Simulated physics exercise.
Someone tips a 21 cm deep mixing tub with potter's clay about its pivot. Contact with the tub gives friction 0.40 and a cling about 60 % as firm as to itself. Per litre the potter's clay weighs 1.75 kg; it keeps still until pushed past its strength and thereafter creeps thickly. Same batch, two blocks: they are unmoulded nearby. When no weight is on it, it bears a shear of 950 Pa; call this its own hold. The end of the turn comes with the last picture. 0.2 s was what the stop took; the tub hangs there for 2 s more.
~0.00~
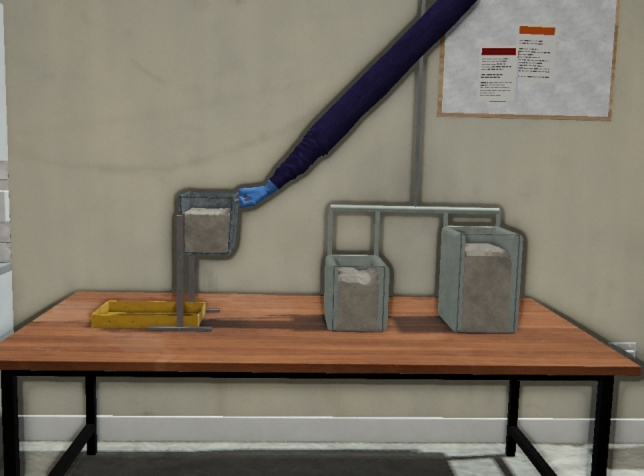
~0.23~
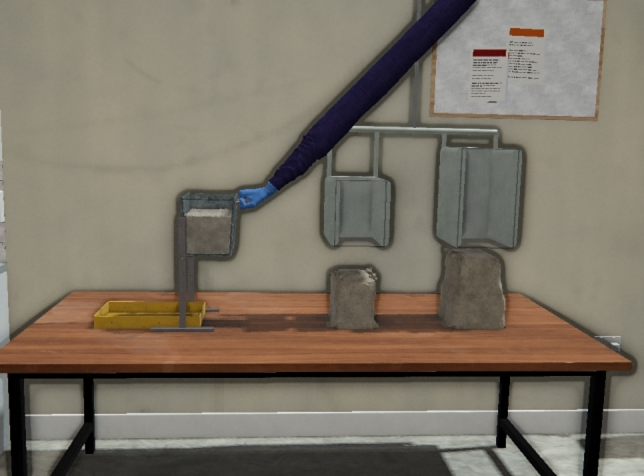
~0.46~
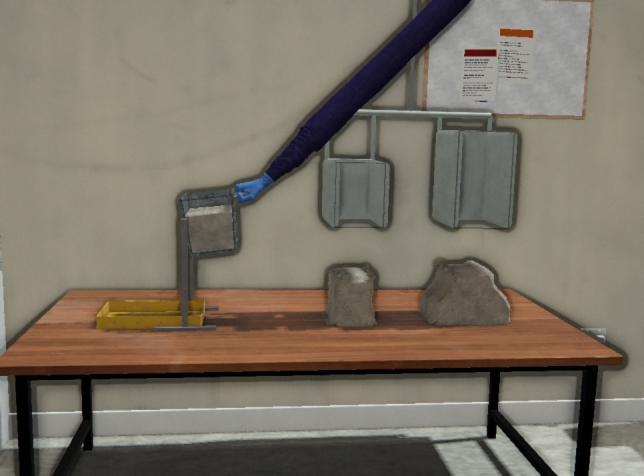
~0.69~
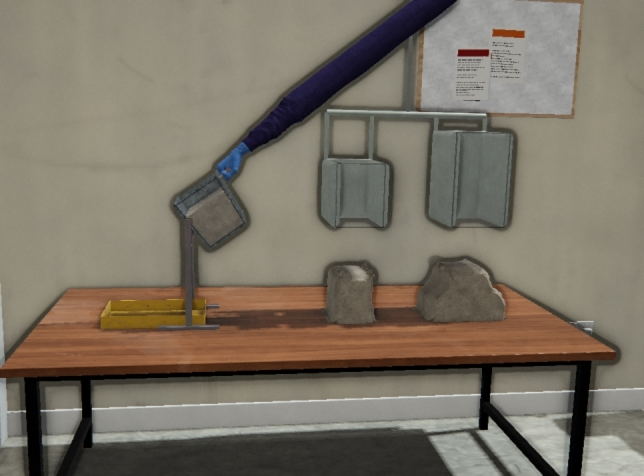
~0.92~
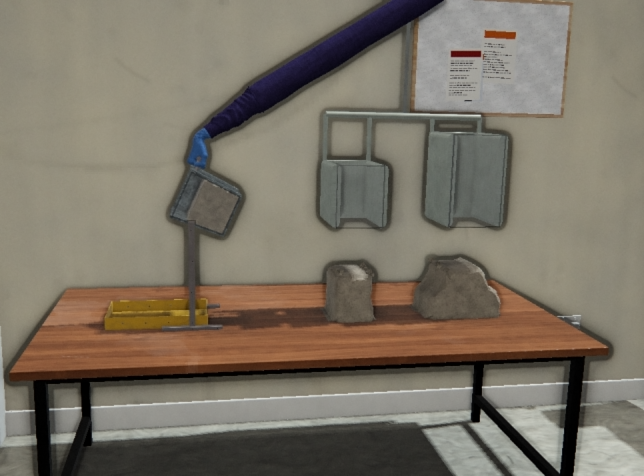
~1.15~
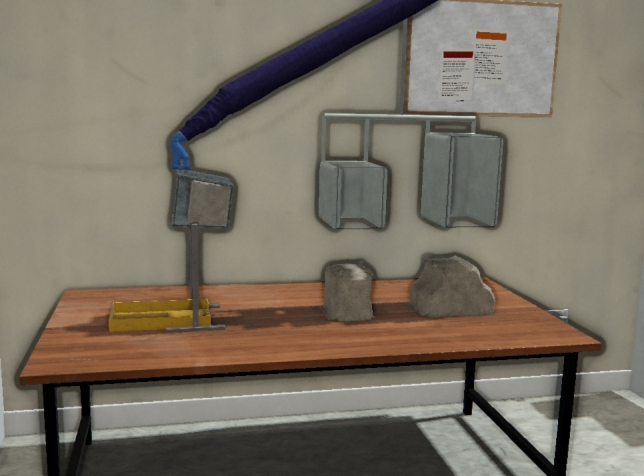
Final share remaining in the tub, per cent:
Near 100 %.
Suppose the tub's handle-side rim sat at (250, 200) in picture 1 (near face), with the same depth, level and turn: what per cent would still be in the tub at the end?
I'd put it at close to 100 per cent.
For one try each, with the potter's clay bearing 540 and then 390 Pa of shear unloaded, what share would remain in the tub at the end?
In turn about 100 %, 100 %.
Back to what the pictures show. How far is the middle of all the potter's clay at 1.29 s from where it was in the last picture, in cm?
Some 0 cm.
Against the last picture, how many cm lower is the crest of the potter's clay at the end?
0 cm.
By 1.29 s, the tub is at 83 degrees and holds 100 %.
By 1.46 s, the tub is at 83 degrees and holds 100 %.
By 1.63 s, the tub is at 83 degrees and holds 100 %.
By 1.80 s, the tub is at 83 degrees and holds 100 %.
By 3.15 s, at the end, the tub is at 83 degrees and holds 100 %.
